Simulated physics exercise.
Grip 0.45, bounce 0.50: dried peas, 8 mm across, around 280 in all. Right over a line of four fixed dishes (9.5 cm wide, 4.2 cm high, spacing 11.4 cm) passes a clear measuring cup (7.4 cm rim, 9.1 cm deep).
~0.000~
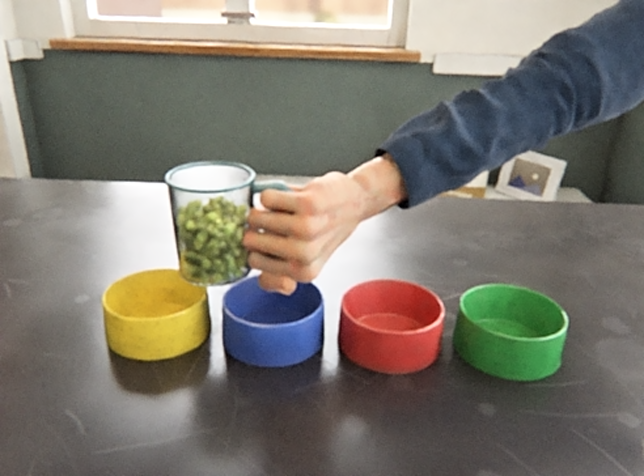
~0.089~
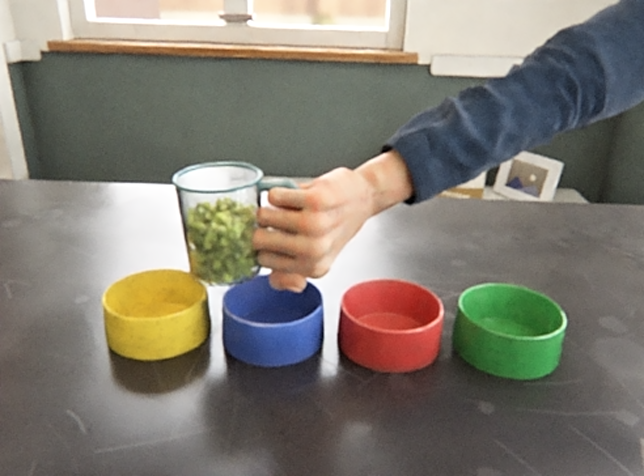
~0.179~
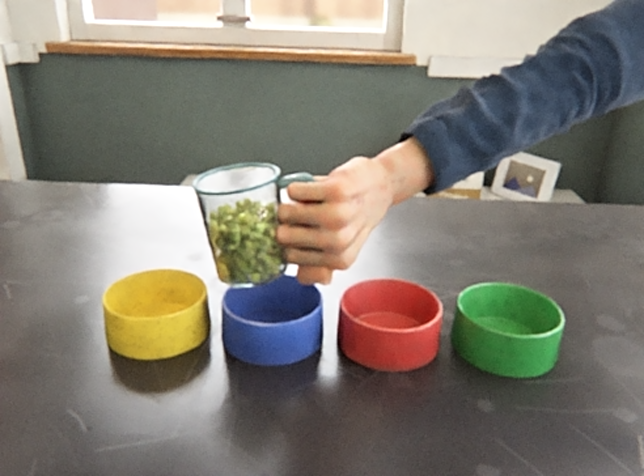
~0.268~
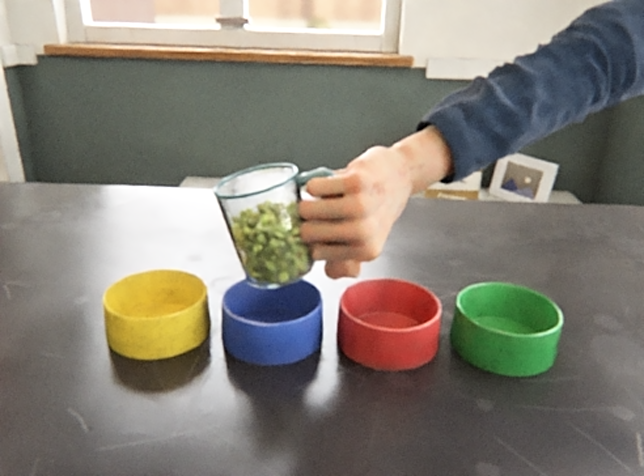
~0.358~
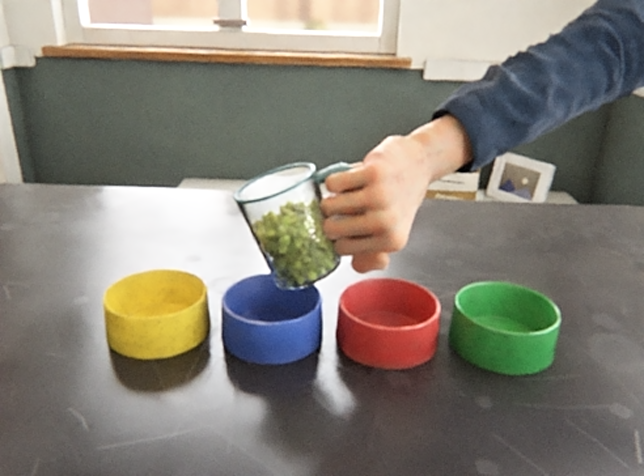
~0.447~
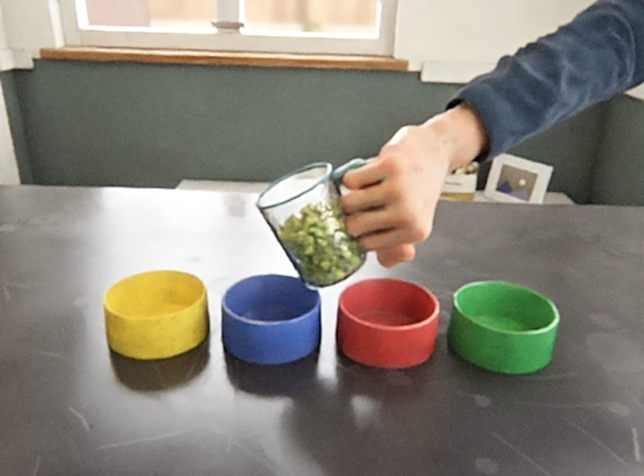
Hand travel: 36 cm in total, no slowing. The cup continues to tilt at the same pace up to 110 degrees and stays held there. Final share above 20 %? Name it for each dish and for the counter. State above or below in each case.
In each case: Red below, blue below, green above, yellow below, counter below.
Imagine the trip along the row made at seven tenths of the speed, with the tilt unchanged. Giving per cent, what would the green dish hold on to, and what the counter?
Shares: Green 60, counter 20.
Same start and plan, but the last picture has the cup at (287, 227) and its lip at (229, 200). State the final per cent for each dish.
Per cent kept: Red 0; blue 0; green 80; yellow 0.
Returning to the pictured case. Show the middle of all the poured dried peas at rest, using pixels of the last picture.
Close to pixel (508, 324).
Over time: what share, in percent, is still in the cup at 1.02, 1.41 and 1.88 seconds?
At the three moments: 100, 100 and 50 percent.
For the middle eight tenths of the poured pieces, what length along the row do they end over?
Roughly 6 centimetres.
After 1.02 s, tilt 66 degrees; cup holds 100 %.
After 1.41 s, tilt 92 degrees; cup holds 100 %.
Then, at 1.88 s, tilt 110 degrees; cup holds 50 %, green 50 %.
In the end, at 2.8 s, red 0 %, blue 0 %, green 100 %, yellow 0 %, counter 0 %.
